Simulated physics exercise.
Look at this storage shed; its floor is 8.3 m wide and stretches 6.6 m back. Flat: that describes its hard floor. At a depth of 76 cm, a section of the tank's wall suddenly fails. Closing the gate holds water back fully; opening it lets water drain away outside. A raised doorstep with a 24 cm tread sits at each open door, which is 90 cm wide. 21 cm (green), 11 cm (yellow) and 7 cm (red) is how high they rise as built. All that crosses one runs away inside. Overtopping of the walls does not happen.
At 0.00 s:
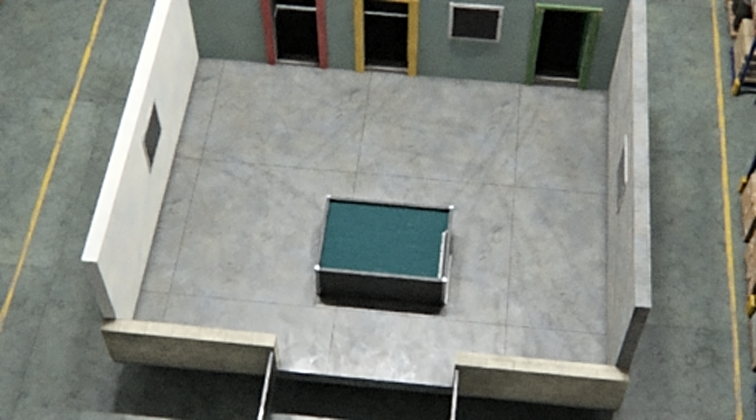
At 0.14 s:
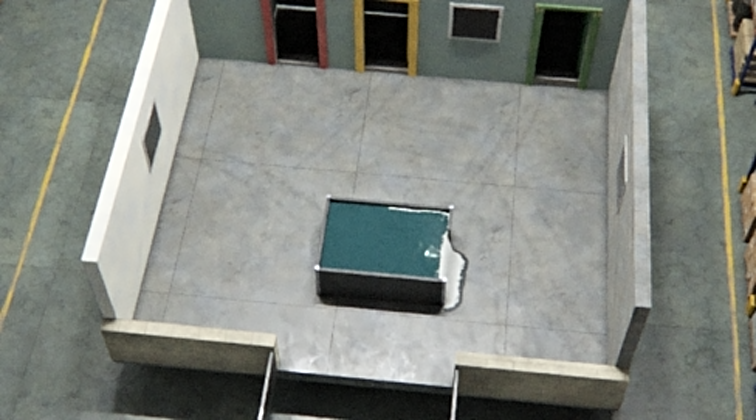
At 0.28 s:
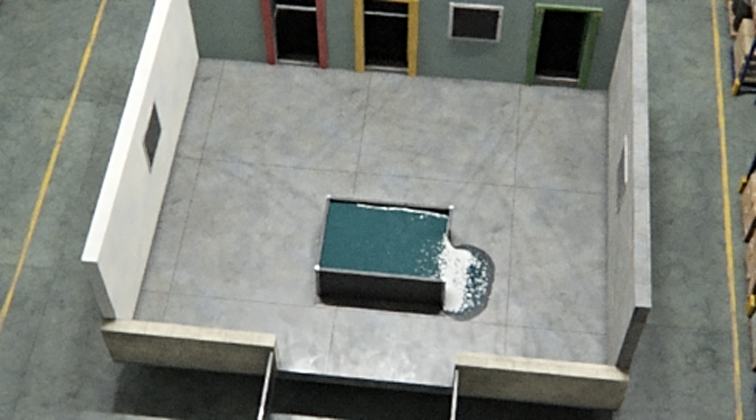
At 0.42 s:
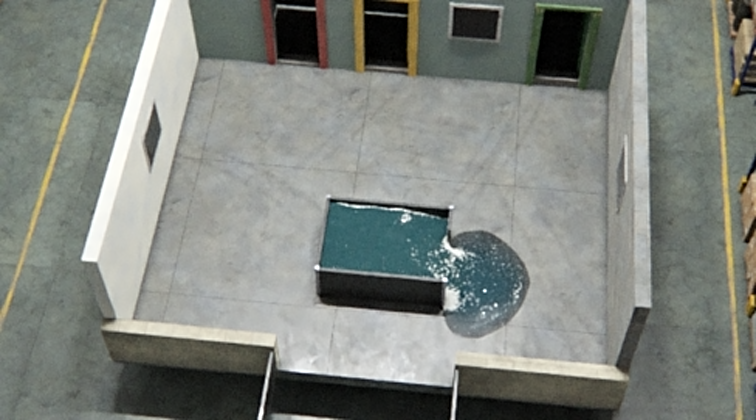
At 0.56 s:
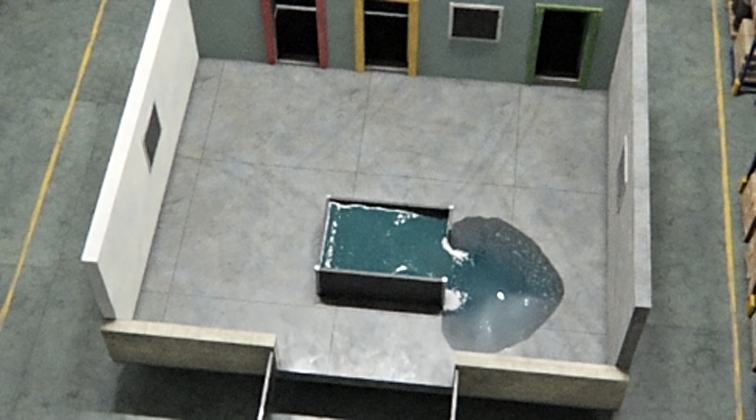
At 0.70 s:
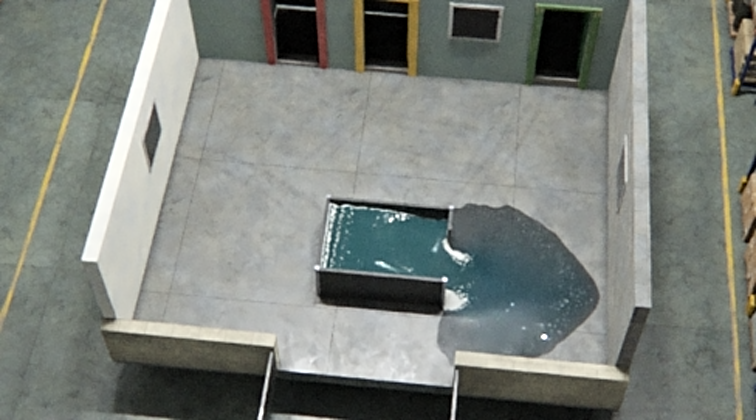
Water bursts from the right side of a dark-walled, teal-filled tank standing on the grey floor of a roofless shed, seen from high above by a camera that stays still. Red, yellow and green doorways and a small window line the back wall, between pale side walls. White froth spills out first, then a dark, glossy sheet fans rightward across the floor as the tank's surface ripples and lowers.
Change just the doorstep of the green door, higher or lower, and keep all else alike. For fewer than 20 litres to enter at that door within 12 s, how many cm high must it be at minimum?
It must be roughly 13 cm high.
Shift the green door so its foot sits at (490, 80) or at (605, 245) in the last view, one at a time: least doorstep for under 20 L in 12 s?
7.0 and 20 cm.
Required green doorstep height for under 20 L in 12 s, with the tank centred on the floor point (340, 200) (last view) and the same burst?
At least some 10.5 centimetres tall.
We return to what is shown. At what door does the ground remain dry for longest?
Red.
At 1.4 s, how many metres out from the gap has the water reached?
Distance from gap: Approx. 3.6 m.
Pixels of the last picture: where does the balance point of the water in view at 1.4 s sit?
The centre of all the water is around (446, 278).
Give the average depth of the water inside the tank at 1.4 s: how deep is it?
I'd put it near 46 cm.
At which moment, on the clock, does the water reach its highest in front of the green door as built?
Approximately 5.0 s.
After 1.4 s water covers 20 % of the floor, deepest (44 cm) near (607, 389); it has not reached the green door.
After 3.0 s water covers 25 % of the floor, deepest (27 cm) near (535, 326); 7 cm at the green door, 0 litres in over its 21 cm doorstep.
After 12.0 s water covers 95 % of the floor, deepest (8 cm) near (162, 206); 7 cm at the green door, 0 litres in over its 21 cm doorstep.
At the green door as built, the water arrived by 3.0 s and peaked near 16 cm at 4.8 s.
Run again over the same 12 s with other heights there, 32 litres in over 12 cm, 11 litres over 14 cm. The limit of 20 litres is kept from about 13 cm up.
